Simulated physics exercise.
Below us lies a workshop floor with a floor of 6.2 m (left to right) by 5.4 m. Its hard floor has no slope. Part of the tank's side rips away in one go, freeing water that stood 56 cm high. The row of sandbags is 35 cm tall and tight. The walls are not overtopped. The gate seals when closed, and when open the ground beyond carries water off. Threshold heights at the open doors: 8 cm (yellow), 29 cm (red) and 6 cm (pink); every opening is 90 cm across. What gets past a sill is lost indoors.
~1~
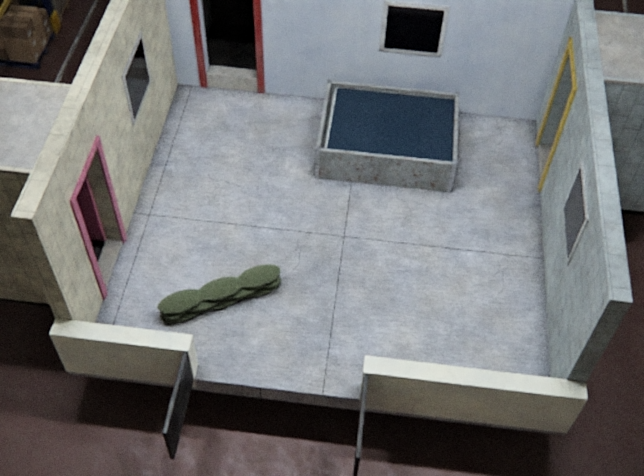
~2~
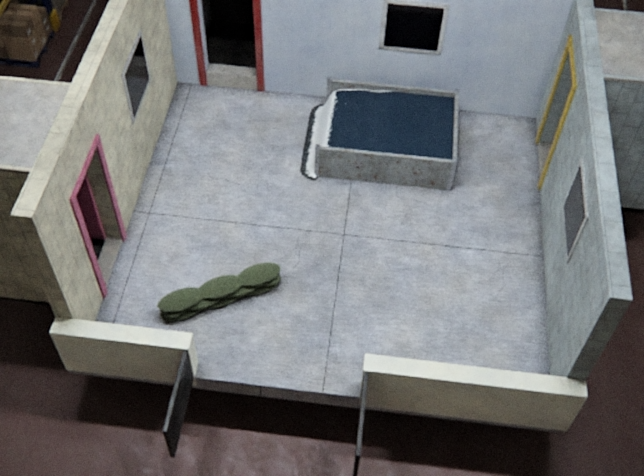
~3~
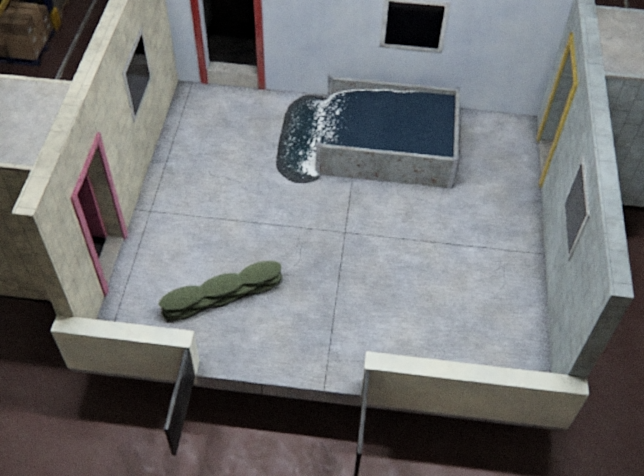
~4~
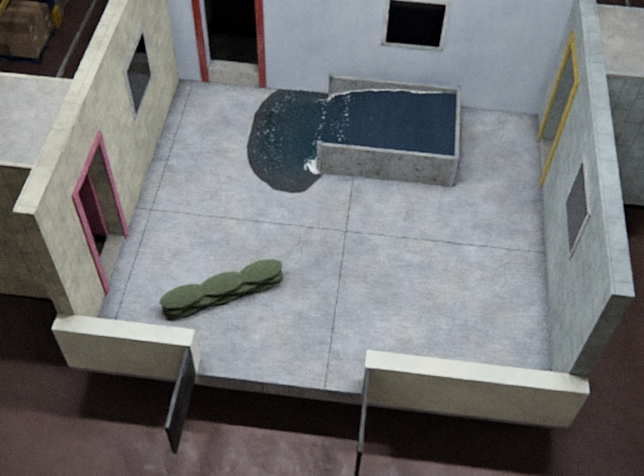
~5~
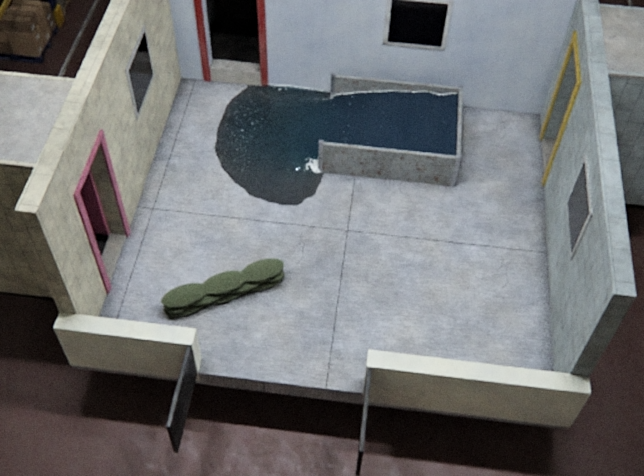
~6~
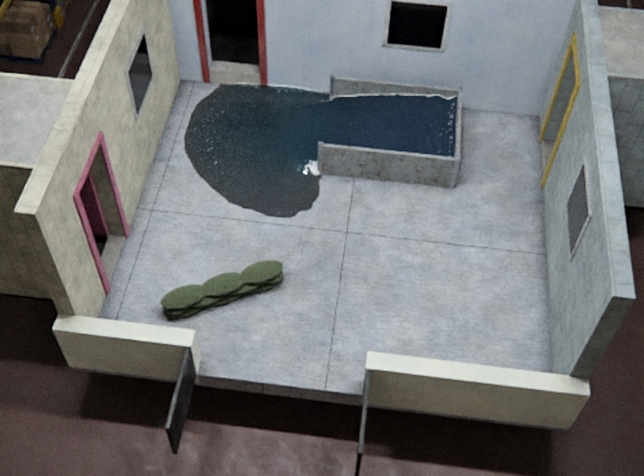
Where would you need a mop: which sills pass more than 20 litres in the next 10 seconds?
The water let in: At the yellow door it does not reach the limit; at the red door it does not reach the limit; at the pink door it goes over the limit.
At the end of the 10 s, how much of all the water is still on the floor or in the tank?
Roughly 90 in a hundred.
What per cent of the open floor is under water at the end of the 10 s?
Some 90 per cent of it.
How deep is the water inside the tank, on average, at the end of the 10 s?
Roughly 5 cm on average.
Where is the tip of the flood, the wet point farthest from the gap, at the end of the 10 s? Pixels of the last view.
At about (545, 401).
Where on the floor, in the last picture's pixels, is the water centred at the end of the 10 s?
Near (328, 218).
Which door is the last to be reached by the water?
Last comes the yellow one.
A moment later water covers 25 % of the floor and is deepest (38 cm) near (179, 86); yellow door not reached, red door 13 cm at the sill, 0 L in, pink door not reached.
Soon after water covers 30 % of the floor and is deepest (37 cm) near (177, 93); yellow door not reached, red door 22 cm at the sill, 0 L in, pink door 7 cm at the sill, 0 L in.
Next water covers 35 % of the floor and is deepest (26 cm) near (133, 338); yellow door not reached, red door 19 cm at the sill, 1 L in, pink door 9 cm at the sill, 6 L in.
Later on water covers 70 % of the floor and is deepest (18 cm) near (90, 344); yellow door not reached, red door 8 cm at the sill, 1 L in, pink door 15 cm at the sill, 36 L in.
At the end water covers 90 % of the floor and is deepest (8 cm) near (504, 396); yellow door 6 cm at the sill, 0 L in, red door 4 cm at the sill, 1 L in, pink door 7 cm at the sill, 93 L in.
